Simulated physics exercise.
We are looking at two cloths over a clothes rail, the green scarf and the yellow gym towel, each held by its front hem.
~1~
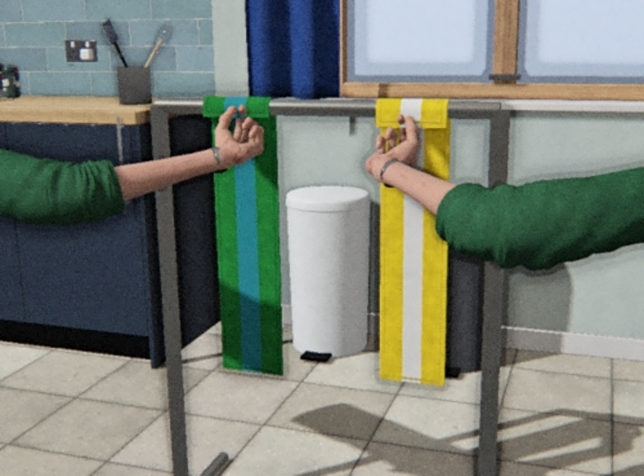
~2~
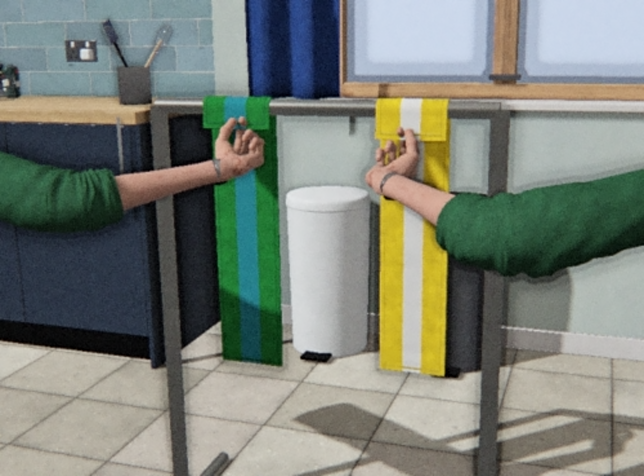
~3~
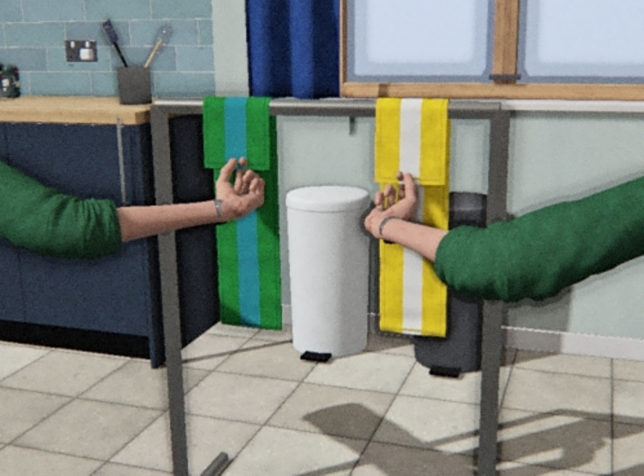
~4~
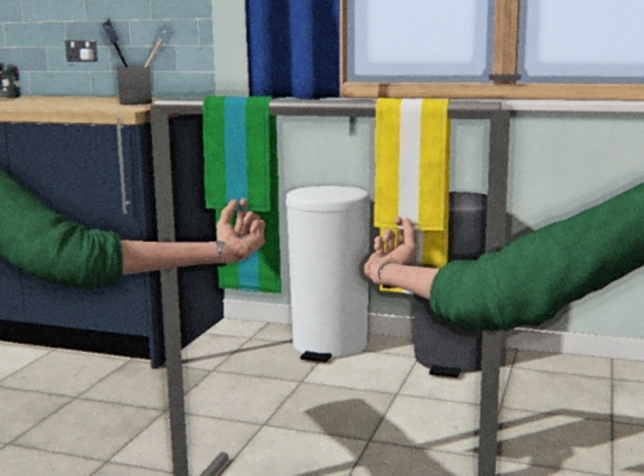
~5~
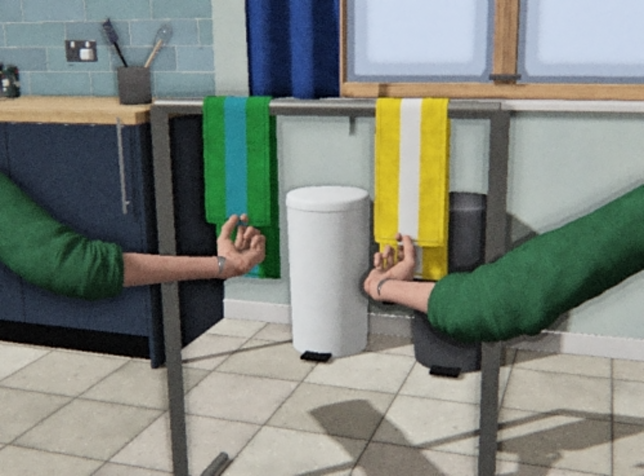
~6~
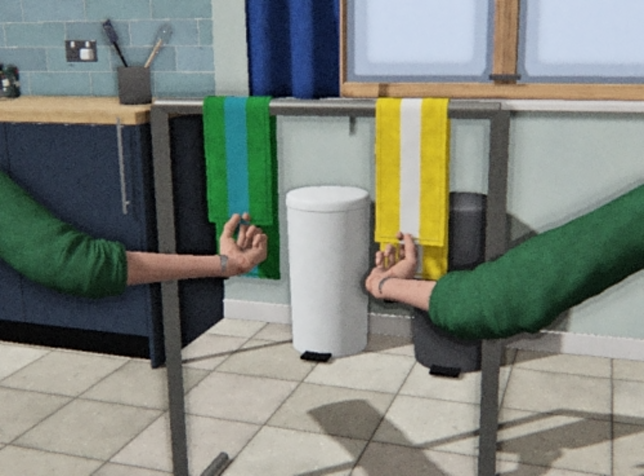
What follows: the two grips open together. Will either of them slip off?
Outcome: The green scarf keeps its place and the yellow gym towel stays on.
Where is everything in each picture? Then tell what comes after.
The first picture shows scarf front hem (252, 112), back hem (267, 369); gym towel front hem (394, 120), back hem (396, 375).
The second picture shows scarf front hem (252, 123); gym towel front hem (393, 133).
The third picture shows scarf front hem (253, 163); gym towel front hem (393, 177).
The fourth picture shows scarf front hem (253, 205); gym towel front hem (392, 221).
The fifth picture shows scarf front hem (254, 220); gym towel front hem (392, 238).
The sixth picture shows scarf front hem (255, 219), back hem (264, 273), front over half the back; gym towel front hem (393, 236), back hem (397, 270), front almost as long as the back.
Then, 0.58 s on from there, scarf as it was left; gym towel as it was left.
In the end, scarf as it was left; gym towel as it was left. The green scarf stays on and the yellow gym towel hangs there.
